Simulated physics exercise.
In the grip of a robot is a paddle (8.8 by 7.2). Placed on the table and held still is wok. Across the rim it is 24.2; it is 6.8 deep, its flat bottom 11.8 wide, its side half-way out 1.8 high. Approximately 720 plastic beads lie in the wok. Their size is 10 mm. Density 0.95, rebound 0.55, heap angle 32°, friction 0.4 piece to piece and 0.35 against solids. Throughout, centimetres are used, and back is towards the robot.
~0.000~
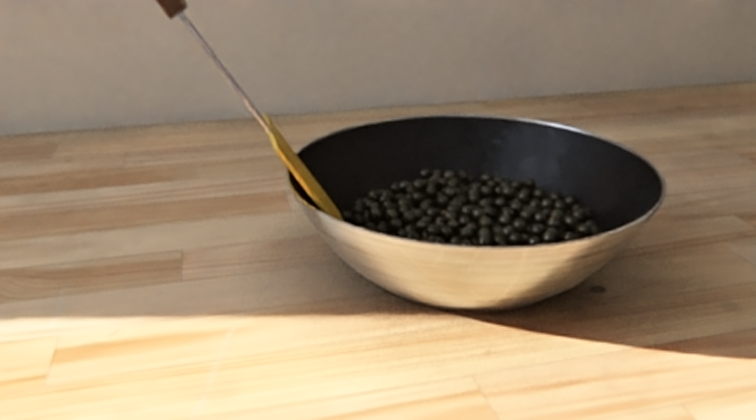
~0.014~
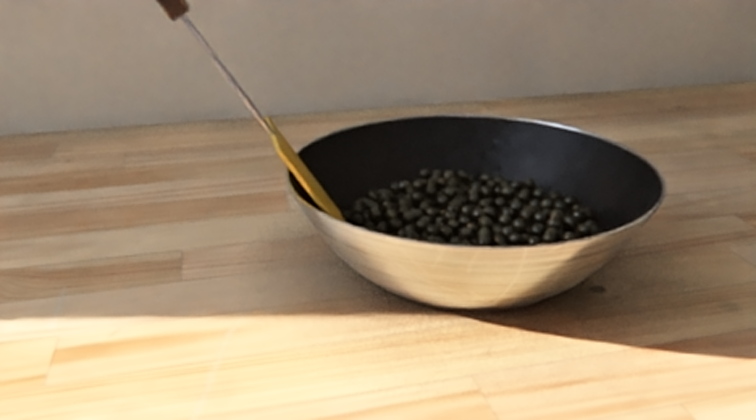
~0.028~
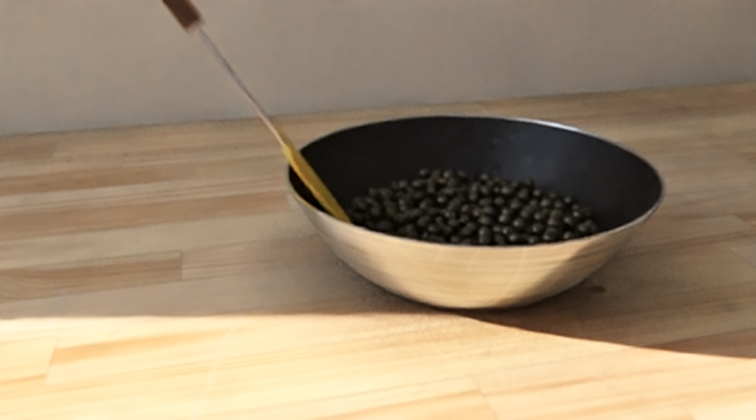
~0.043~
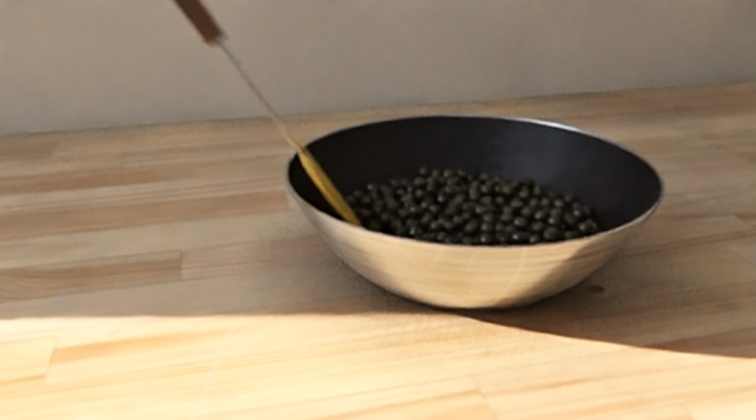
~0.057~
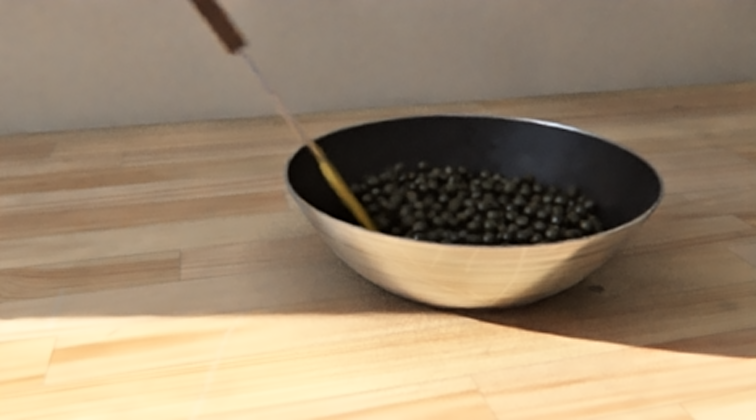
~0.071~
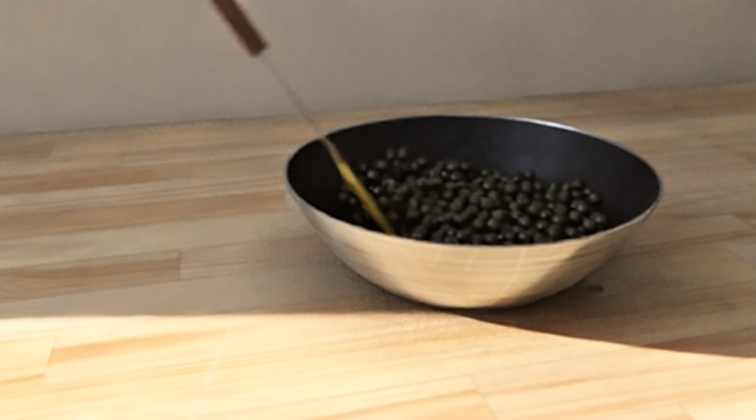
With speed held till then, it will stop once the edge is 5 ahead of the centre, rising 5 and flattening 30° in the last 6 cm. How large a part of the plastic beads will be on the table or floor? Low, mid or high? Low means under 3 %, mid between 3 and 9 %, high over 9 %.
Mid.
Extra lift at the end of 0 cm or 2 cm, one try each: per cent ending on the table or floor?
0 and 0 %.
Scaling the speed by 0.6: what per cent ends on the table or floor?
Near 0 in a hundred.
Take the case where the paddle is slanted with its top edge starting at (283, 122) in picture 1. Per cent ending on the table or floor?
About 5%.
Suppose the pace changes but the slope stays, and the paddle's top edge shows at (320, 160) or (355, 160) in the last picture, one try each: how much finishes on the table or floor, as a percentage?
That comes to about 0 and about 10 percent, in that order.
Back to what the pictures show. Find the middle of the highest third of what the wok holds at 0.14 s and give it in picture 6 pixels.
I'd put it somewhere near (507, 193).
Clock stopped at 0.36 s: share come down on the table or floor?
Around 4 percent.
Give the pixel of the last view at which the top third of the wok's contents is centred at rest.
Around (556, 198).
After 0.11 s, sloping 56°, highest piece 7 above the table; 721 in the wok.
After 0.14 s, sloping 44°, highest piece 8 above the table; 721 in the wok.
After 0.36 s, sloping 28°, highest piece 9 above the table; 688 in the wok, 26 on the table or floor, 7 on the blade or in flight.
After 1.41 s, sloping 28°, highest piece 6 above the table; 688 in the wok, 33 on the table or floor.
In the end, 688 in the wok, 33 on the table or floor. That is 5 % on the table or floor.
